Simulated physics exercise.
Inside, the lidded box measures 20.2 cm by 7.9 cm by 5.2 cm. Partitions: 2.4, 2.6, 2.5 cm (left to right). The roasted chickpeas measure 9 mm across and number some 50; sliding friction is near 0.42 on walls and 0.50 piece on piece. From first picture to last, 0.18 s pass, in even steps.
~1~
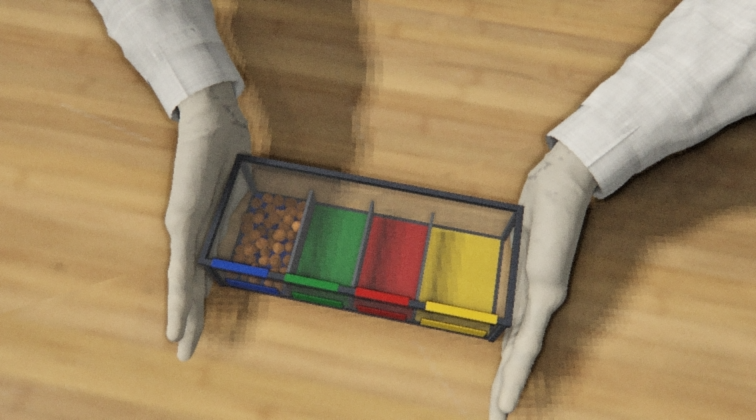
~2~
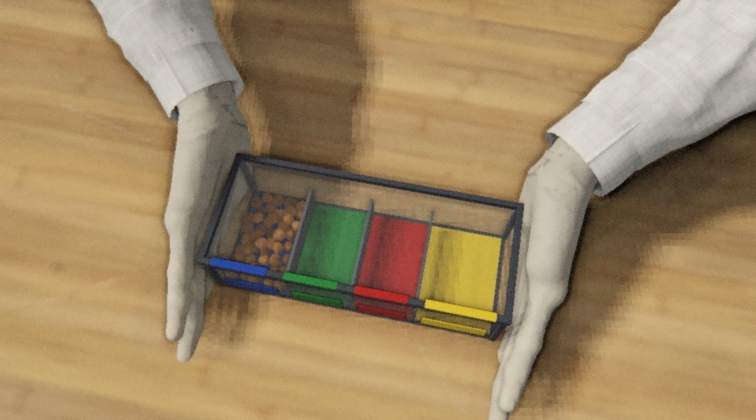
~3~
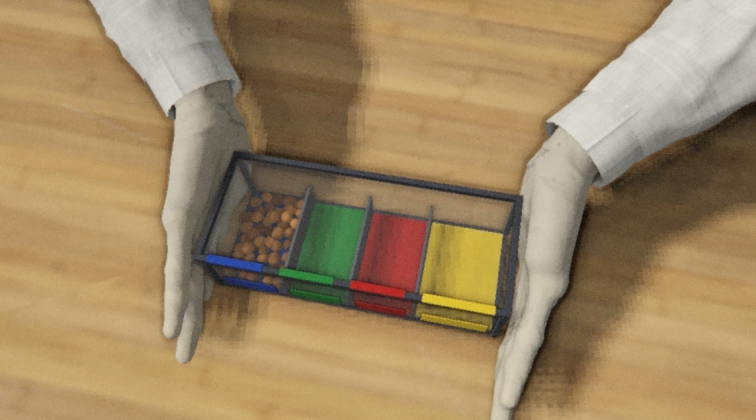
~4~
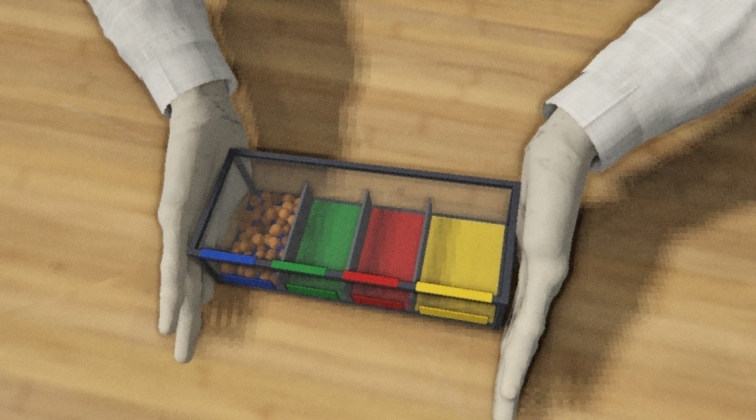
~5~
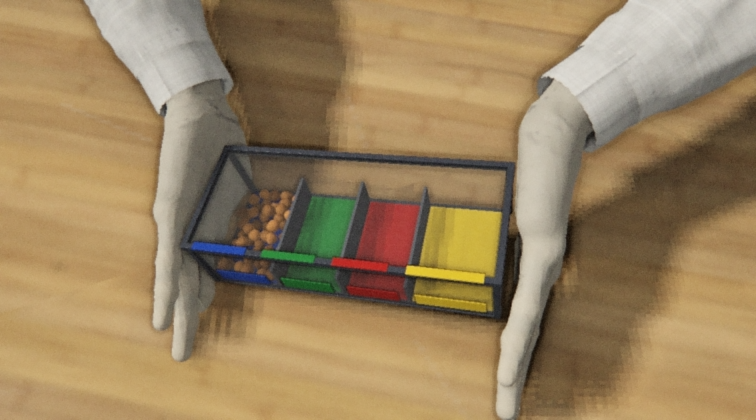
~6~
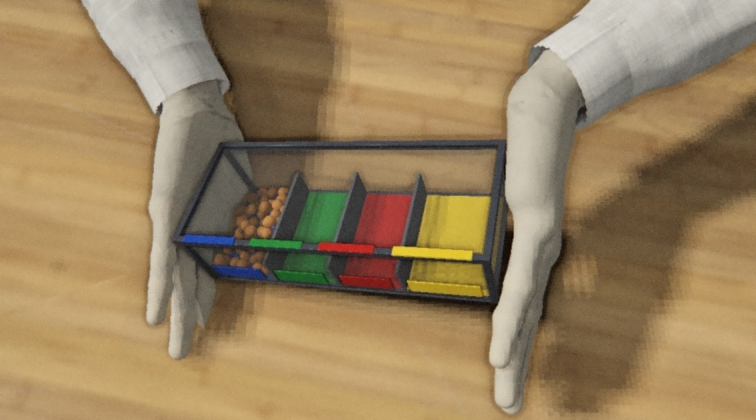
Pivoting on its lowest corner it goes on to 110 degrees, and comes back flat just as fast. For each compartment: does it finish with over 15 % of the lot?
Red: Below, blue: Above, green: Below, yellow: Below.
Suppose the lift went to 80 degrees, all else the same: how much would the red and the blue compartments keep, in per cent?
Then: Red 0; blue 100.
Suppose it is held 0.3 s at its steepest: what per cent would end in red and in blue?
Then: Red 0, blue 100.
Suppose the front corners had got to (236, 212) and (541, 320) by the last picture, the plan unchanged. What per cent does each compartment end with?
Red 0, blue 0, green 0, yellow 100.
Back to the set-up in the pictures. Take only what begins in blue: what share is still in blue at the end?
About 100 per cent.
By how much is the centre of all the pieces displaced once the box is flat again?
Roughly 1.5 cm.
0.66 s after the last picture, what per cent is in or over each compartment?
Red 0; blue 100; green 0; yellow 0.
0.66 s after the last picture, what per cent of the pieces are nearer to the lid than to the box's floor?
Some 60 per cent.
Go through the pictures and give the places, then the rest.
The first frame shows box tilt 0 degrees, front corners at (206, 260) and (505, 320); blue 100 %.
The second frame shows box tilt 1 degrees, front corners at (205, 259) and (505, 318).
The third frame shows box tilt 3 degrees, front corners at (202, 256) and (504, 311), lowest corner left back.
The fourth frame shows box tilt 8 degrees, front corners at (196, 251) and (502, 298), lowest corner left back.
The fifth frame shows box tilt 13 degrees, front corners at (189, 244) and (495, 279), lowest corner left back.
The sixth frame shows box tilt 19 degrees, front corners at (181, 238) and (484, 256), lowest corner left back; blue 100 %.
Then, 0.66 s after the last picture, tilt 110 degrees; blue 100 %.
Then, 1.10 s after the last picture, tilt 49 degrees; blue 100 %.
Then, 1.62 s after the last picture, tilt 0 degrees; blue 100 %.
In the end, red 0 %, blue 100 %, green 0 %, yellow 0 %.
